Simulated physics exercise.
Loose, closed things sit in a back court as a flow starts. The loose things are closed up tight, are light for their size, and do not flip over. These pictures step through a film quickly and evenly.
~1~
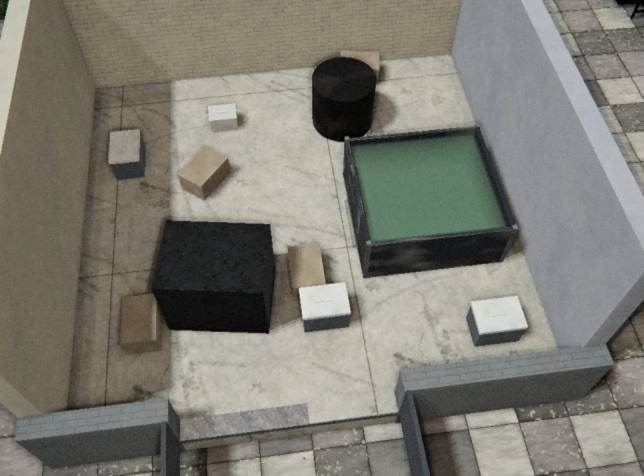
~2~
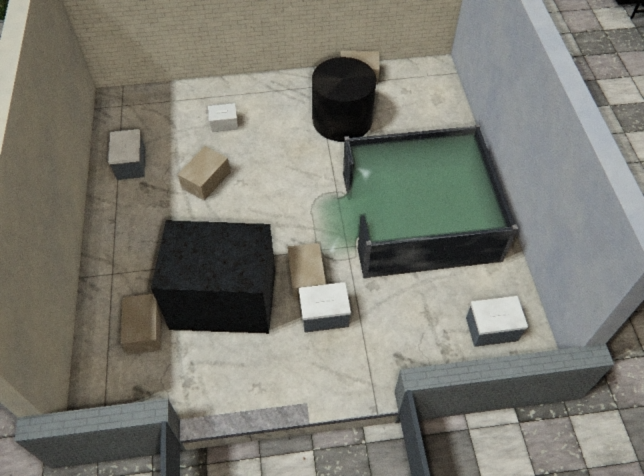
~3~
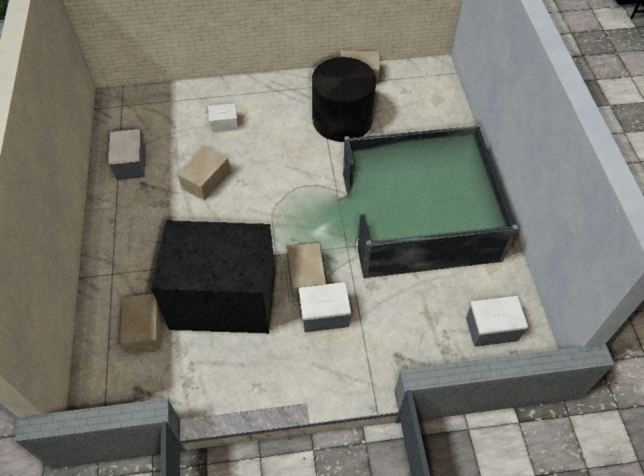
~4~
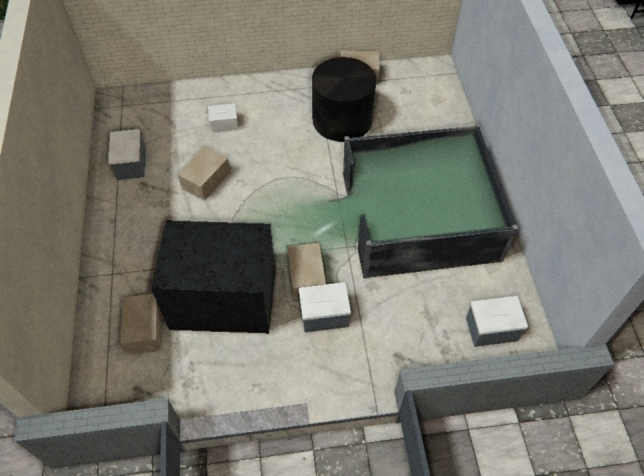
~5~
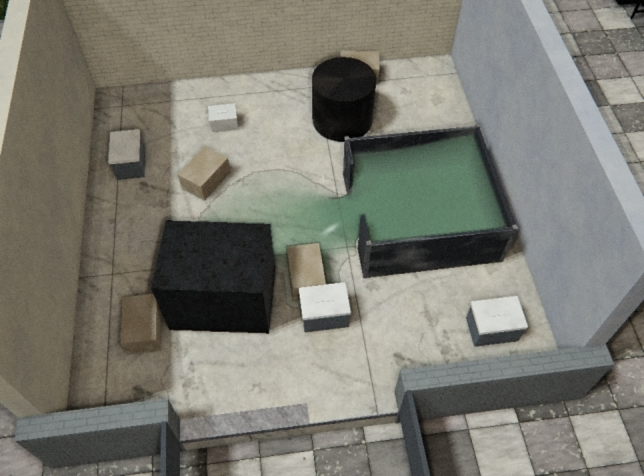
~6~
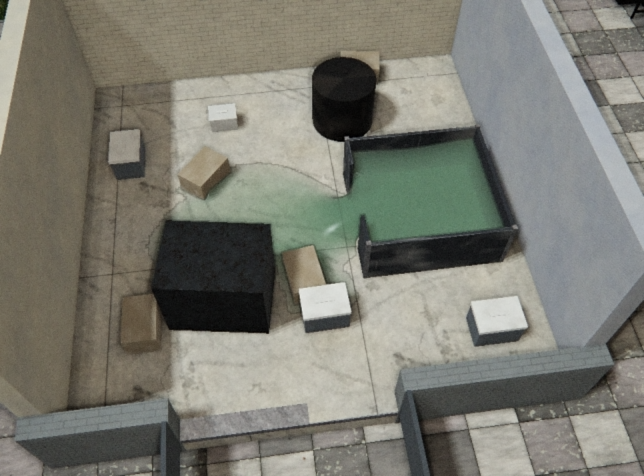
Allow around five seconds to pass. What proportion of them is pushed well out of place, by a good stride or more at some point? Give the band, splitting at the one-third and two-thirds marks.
A third to two thirds.
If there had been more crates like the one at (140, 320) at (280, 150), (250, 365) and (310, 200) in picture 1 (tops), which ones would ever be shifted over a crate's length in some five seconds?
First falls short; second falls short; third driven off.
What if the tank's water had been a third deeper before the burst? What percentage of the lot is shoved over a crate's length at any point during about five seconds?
Share displaced: Approx. 80 percent.
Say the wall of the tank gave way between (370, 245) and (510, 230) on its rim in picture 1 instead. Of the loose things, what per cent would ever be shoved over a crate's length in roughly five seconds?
I make it 40 per cent.
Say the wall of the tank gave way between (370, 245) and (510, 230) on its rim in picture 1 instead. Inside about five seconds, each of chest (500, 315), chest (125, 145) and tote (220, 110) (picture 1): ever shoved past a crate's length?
Each in turn, ends up that far off, never travels that far, never travels that far.
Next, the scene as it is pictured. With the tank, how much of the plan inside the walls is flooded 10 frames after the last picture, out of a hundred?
My answer would be close to 55 per cent.
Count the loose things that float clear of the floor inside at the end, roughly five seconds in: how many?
By my reckoning the number comes out at 2.
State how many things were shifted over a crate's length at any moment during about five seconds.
That adds up to 4.
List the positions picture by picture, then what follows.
In the first frame, a crate at (307, 265) rests on the ground; a chest at (325, 300) rests on the ground; 0 of 8 have shifted.
In the second frame, a crate at (307, 265) rests on the ground; a chest at (325, 300) rests on the ground; 0 of 8 have shifted.
In the third frame, a crate at (307, 265) rests on the ground; a chest at (325, 300) rests on the ground; 0 of 8 have shifted.
In the fourth frame, a crate at (307, 265), on the bottom; a chest at (325, 300) rests on the ground; 0 of 8 have shifted.
In the fifth frame, a crate at (306, 265), on the bottom; a chest at (325, 300) rests on the ground; 0 of 8 have shifted.
In the sixth frame, a crate at (304, 269), on the bottom, close to its start; a chest at (325, 300) rests on the ground; 1 of 8 have shifted.
A moment on, 0 of 8 are well off their spots; 0 afloat.
Next, 3 of 8 are well off their spots; 0 afloat.
Later, 4 of 8 are well off their spots; 2 afloat.
In the end, 4 of 8 are well off their spots, and 4 have been at some point; 2 afloat.
